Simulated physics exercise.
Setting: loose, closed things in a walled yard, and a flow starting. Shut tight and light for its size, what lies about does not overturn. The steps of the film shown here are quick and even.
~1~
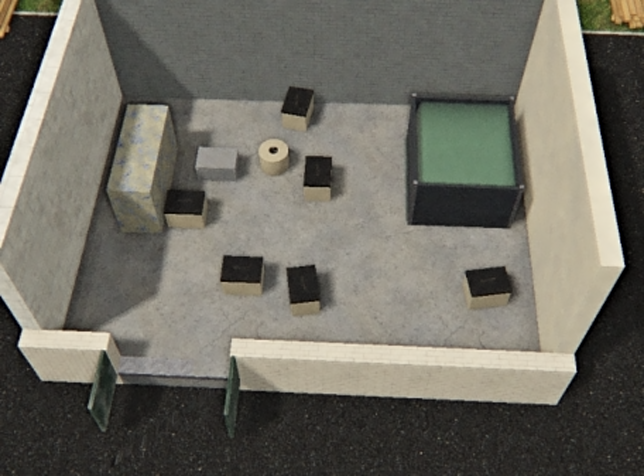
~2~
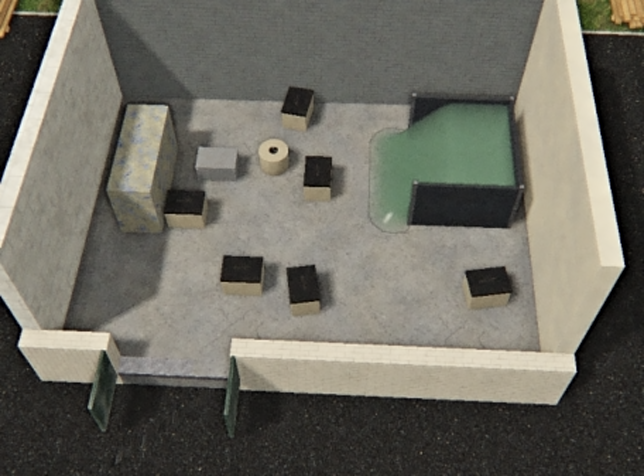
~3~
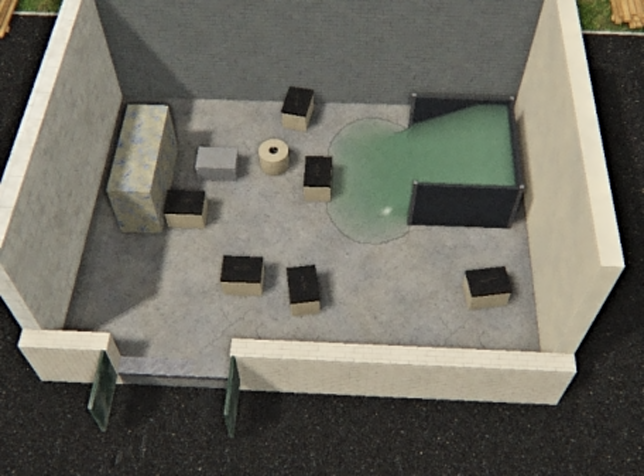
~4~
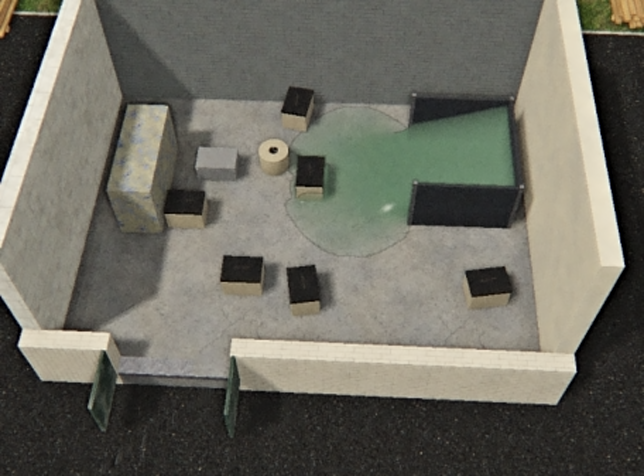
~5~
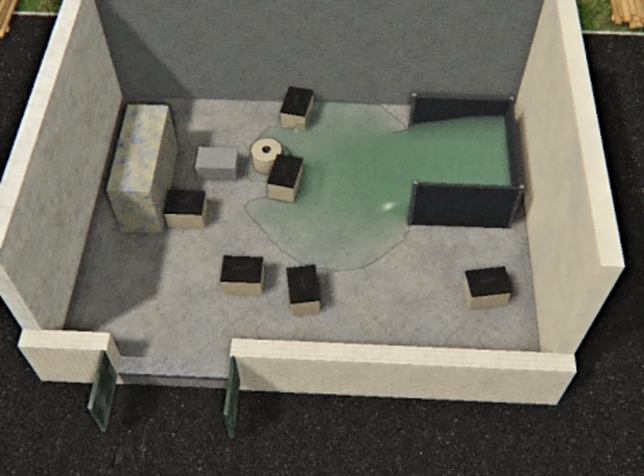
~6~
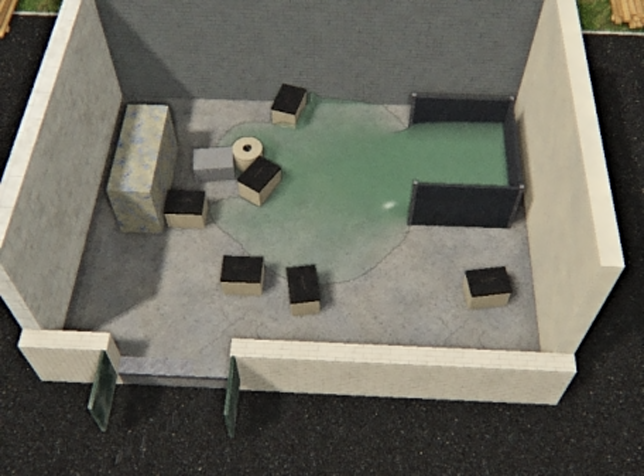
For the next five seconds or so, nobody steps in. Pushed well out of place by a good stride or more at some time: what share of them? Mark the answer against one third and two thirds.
Two thirds or more of them.
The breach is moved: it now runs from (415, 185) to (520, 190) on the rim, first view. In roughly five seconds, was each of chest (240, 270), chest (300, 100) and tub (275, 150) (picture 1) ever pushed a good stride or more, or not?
The first: Got that far; the second: Never got that far; the third: Never got that far.
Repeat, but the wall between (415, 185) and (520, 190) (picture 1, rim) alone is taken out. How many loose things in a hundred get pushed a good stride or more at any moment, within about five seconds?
Estimate: Roughly 60 per cent.
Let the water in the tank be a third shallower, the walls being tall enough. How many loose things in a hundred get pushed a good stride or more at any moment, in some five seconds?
80 per cent.
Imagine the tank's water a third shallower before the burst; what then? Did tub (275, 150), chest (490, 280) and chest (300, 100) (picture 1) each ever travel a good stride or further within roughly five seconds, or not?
Answers, in the order asked: Went past the threshold, stayed within the threshold, went past the threshold.
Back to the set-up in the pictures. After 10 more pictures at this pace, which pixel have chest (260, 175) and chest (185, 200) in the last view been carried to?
Near pixel (181, 172) and pixel (134, 273).
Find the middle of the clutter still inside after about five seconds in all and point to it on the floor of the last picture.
I'd say somewhere close to (236, 244).
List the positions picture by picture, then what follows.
The first frame shows a chest at (318, 170) rests on the ground; a tub at (274, 150) rests on the ground; 0 of 8 have shifted.
The second frame shows a chest at (318, 170) rests on the ground; a tub at (274, 150), on the bottom; 0 of 8 have shifted.
The third frame shows a chest at (318, 170), on the bottom; a tub at (274, 150) rests on the ground; 0 of 8 have shifted.
The fourth frame shows a chest at (311, 170), on the bottom, close to its start; a tub at (274, 150) rests on the ground; 1 of 8 have shifted.
The fifth frame shows a chest at (285, 170), on the bottom, a stride from its start; a tub at (267, 150) rests on the ground, close to its start; 2 of 8 have shifted.
The sixth frame shows a chest at (259, 173) rests on the ground, a stride from its start; a tub at (248, 148), on the bottom, a stride from its start; 4 of 8 have shifted.
A moment on, 3 of 8 are well off their spots; 1 afloat.
Next, 6 of 8 are well off their spots; 5 afloat.
Later, 6 of 8 are well off their spots; 5 afloat.
In the end, 5 of 8 are well off their spots, and 6 have been at some point; 4 afloat.
